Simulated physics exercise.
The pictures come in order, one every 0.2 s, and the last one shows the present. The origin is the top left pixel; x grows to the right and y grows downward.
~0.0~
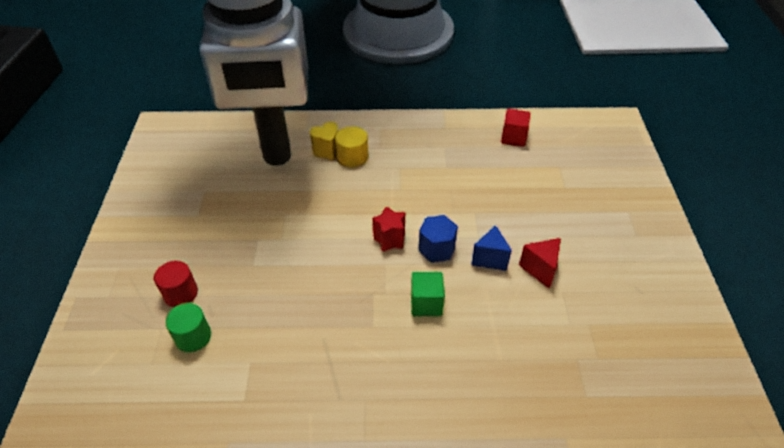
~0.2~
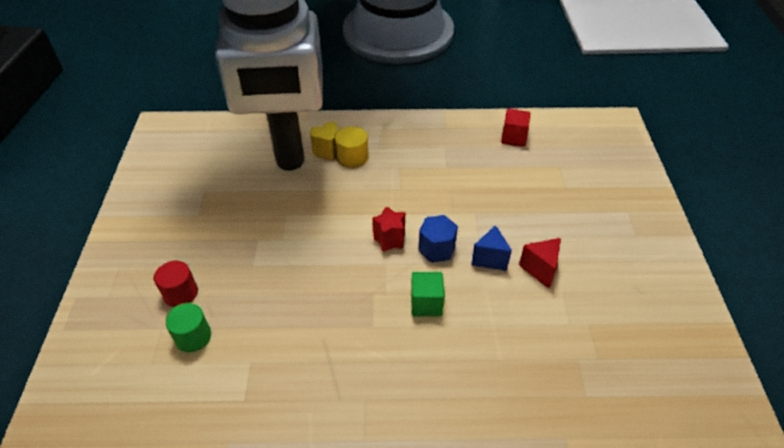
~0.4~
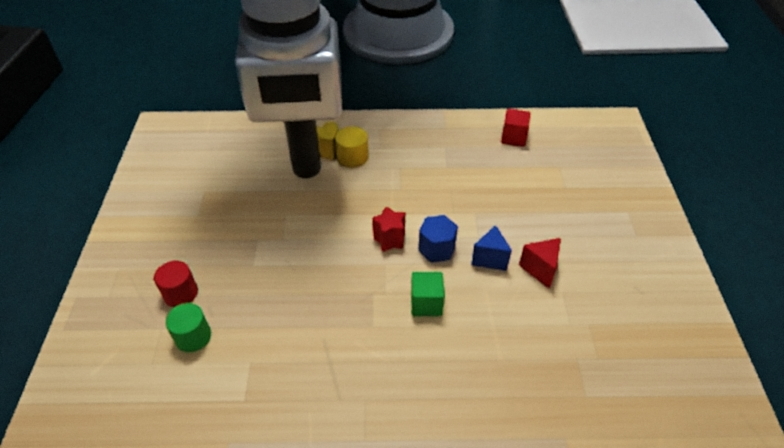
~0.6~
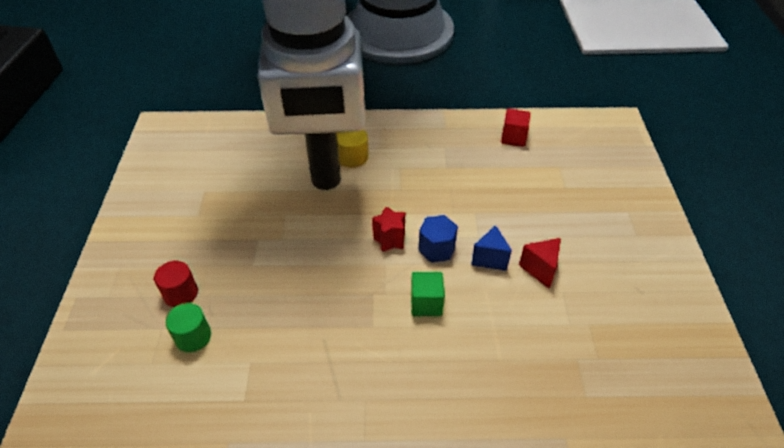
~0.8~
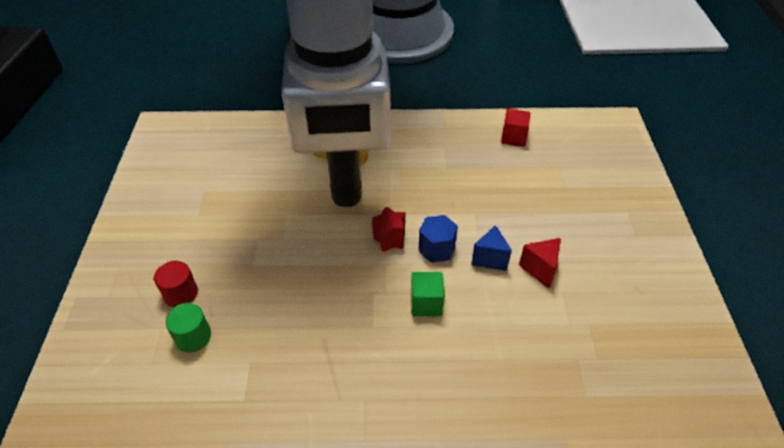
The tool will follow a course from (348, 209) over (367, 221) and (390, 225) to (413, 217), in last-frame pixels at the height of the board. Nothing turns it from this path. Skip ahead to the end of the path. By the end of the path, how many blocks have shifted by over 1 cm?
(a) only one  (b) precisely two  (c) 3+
The correct letter is a.
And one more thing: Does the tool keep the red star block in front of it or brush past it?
I'd say the red star block has slipped off and sits beside or behind the tool.
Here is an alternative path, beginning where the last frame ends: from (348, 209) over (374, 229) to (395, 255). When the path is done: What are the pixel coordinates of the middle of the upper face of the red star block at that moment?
About (424, 244).
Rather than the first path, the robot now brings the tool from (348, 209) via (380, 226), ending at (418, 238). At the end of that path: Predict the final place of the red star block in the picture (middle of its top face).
It will likely be found at (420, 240).
The first path, step by step. Halfway along, tool at (378, 213); red star block at (395, 221).
At the end, tool at (413, 206); red star block at (405, 224), turned 40° clockwise; blue hexagon not moved.
